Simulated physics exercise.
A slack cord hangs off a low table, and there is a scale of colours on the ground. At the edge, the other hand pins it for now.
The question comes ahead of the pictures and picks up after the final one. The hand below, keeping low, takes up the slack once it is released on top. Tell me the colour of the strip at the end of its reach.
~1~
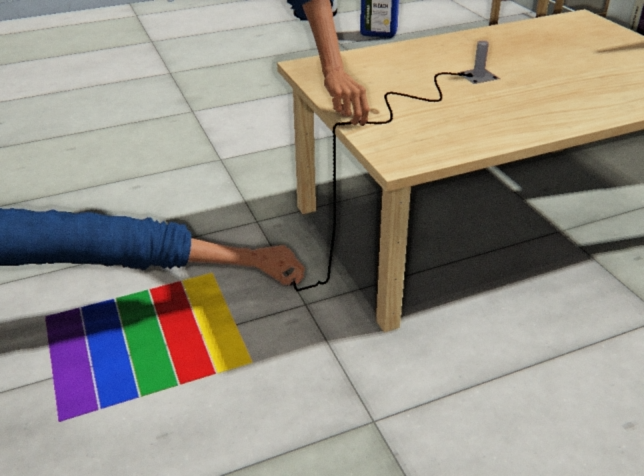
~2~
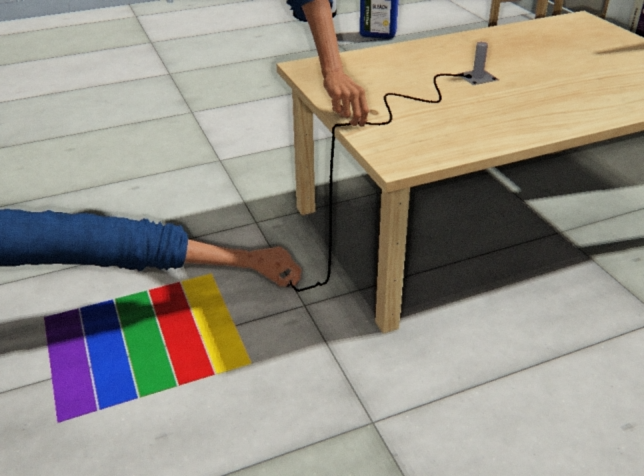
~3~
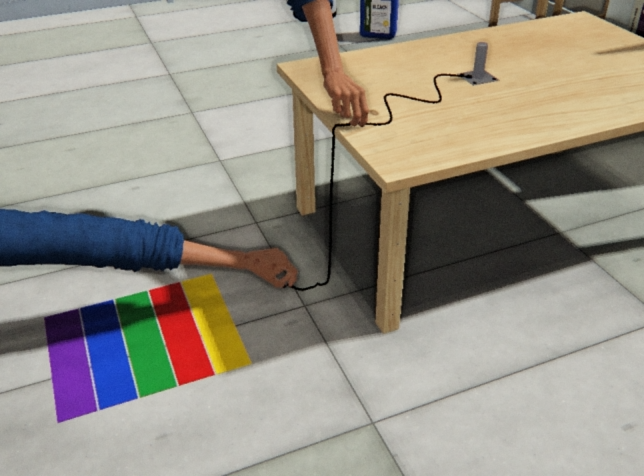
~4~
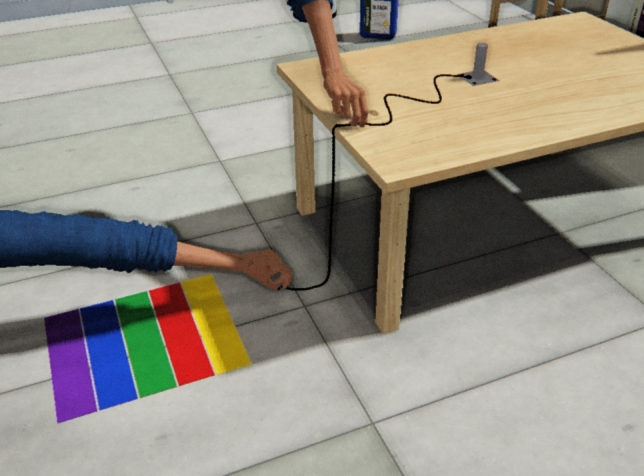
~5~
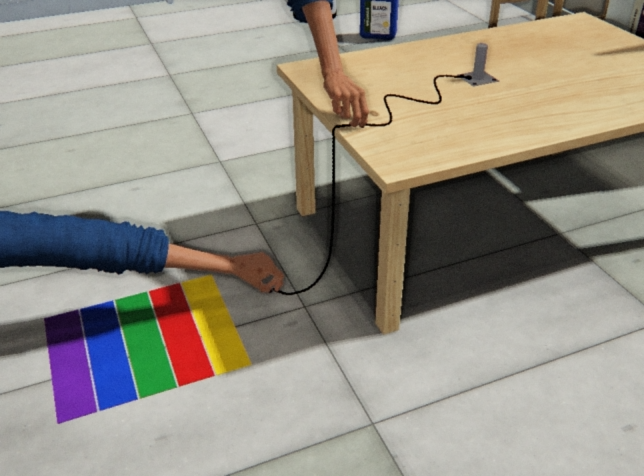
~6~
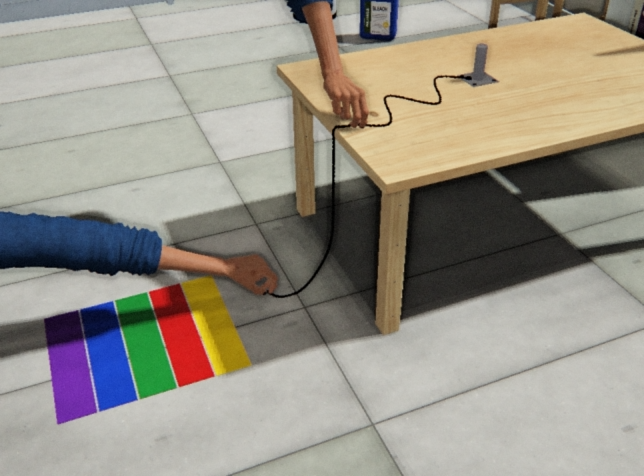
It is purple.
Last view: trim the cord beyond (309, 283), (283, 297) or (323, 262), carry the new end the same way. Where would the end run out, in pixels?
First (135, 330), then (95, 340), then (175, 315).
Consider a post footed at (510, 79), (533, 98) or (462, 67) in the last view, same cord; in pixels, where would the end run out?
Approximate pixels in order: (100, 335), (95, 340), (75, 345).
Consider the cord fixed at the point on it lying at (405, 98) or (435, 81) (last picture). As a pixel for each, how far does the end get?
Pixel positions per try: (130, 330); (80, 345).
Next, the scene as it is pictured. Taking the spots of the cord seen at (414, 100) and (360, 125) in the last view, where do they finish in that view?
End positions: About (373, 109) and about (272, 168).
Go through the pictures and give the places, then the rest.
The first frame shows end (294, 281); yellow (228, 349); red (191, 360); green (154, 371); blue (115, 383); purple (76, 395).
The second frame shows end (291, 283); cord through (435, 77) (422, 101) (390, 112) (334, 135) (330, 204) (329, 268).
The third frame shows end (287, 284).
The fourth frame shows end (282, 286); cord through (435, 78) (422, 101) (390, 113) (334, 136) (332, 205) (329, 269).
The fifth frame shows end (273, 289).
The sixth frame shows end (267, 291); cord through (435, 79) (422, 102) (390, 114) (334, 137) (333, 205) (318, 270).
Soon after, end near (133, 328); over green.
After that, end near (92, 339); over blue.
At the stop, end near (64, 347); over purple. Over purple.
